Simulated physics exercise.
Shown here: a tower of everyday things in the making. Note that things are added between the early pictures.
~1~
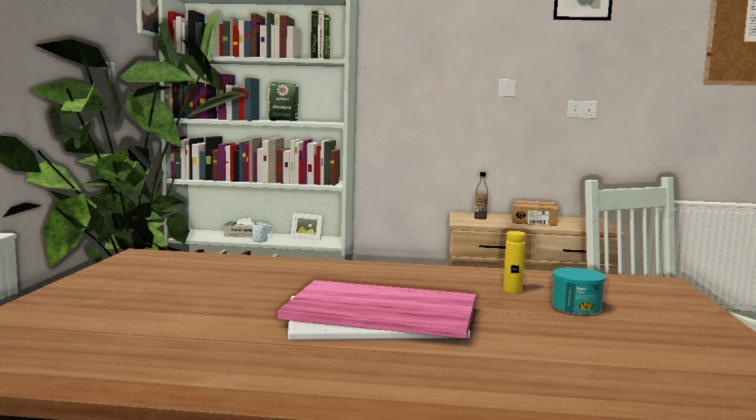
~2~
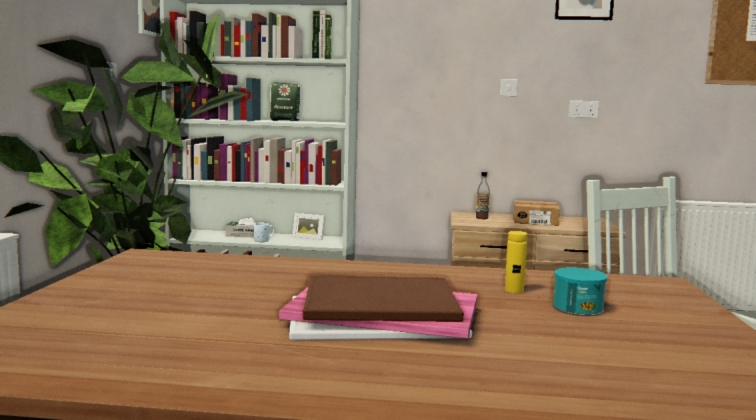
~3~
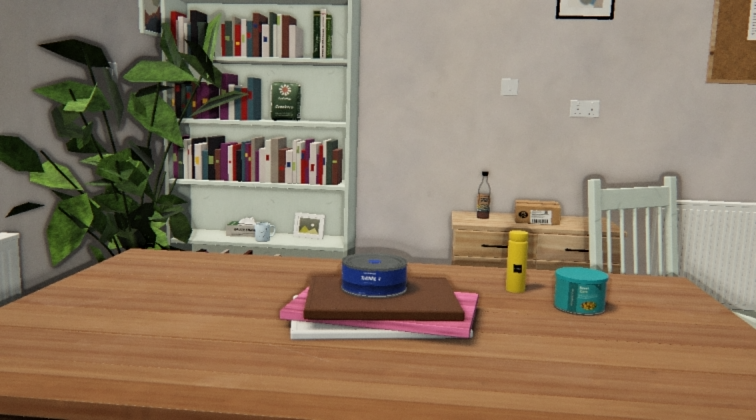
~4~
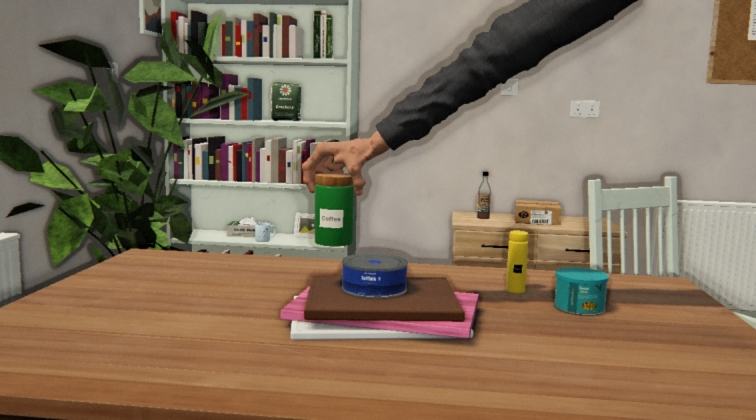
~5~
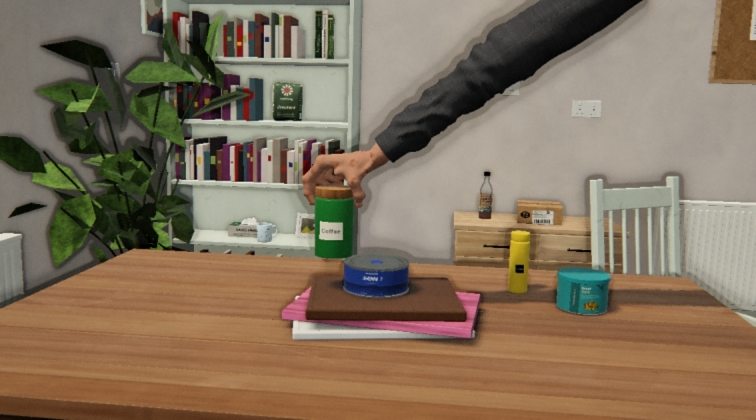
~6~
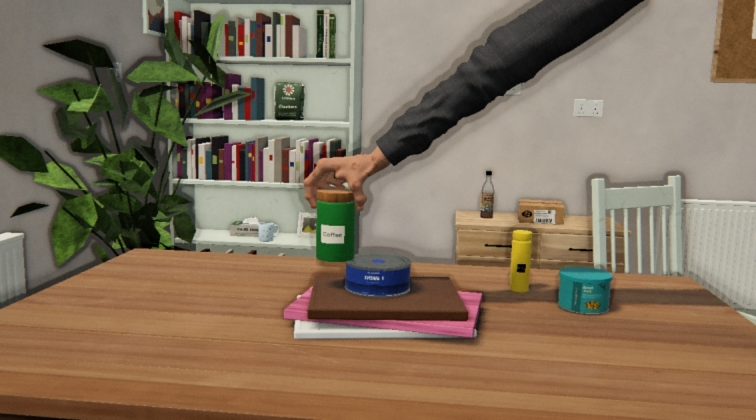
A hand in a dark grey sleeve reaches in from the upper right over a wooden table, seen from a fixed, slightly raised view facing a bookshelf and leafy plant. A yellow bottle and turquoise tub stand right of a white and pink stack. A brown tray, then a blue tub, appear on top, and the hand lowers a green jar slightly behind the tub's left side, still gripping it.
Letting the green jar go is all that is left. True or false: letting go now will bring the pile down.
True.
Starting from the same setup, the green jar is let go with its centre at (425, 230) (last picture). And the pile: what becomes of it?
In the end the pile crashes down.
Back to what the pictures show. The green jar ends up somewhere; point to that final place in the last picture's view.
Around (271, 290).
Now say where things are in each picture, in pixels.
In the first frame, the last thing is not in view yet; turquoise tub (578, 291).
In the second frame, the last thing is not in view yet; brown tray (381, 297).
In the third frame, the last thing is not in view yet; blue tub (374, 275).
The fourth frame shows still above its spot; green jar (334, 209); turquoise tub (581, 291).
The fifth frame shows still above its spot; green jar (334, 221); brown tray (383, 297).
The sixth frame shows set down, still held; green jar (336, 224); blue tub (378, 274).
Then, 0.40 s later than the last frame, green jar now fallen.
Then, 1.40 s later than the last frame, things are still on the move.
When it is over, fallen, green jar; the other 6 as before. End places, in pixels of the last picture, green jar near (271, 290). The pile comes apart.
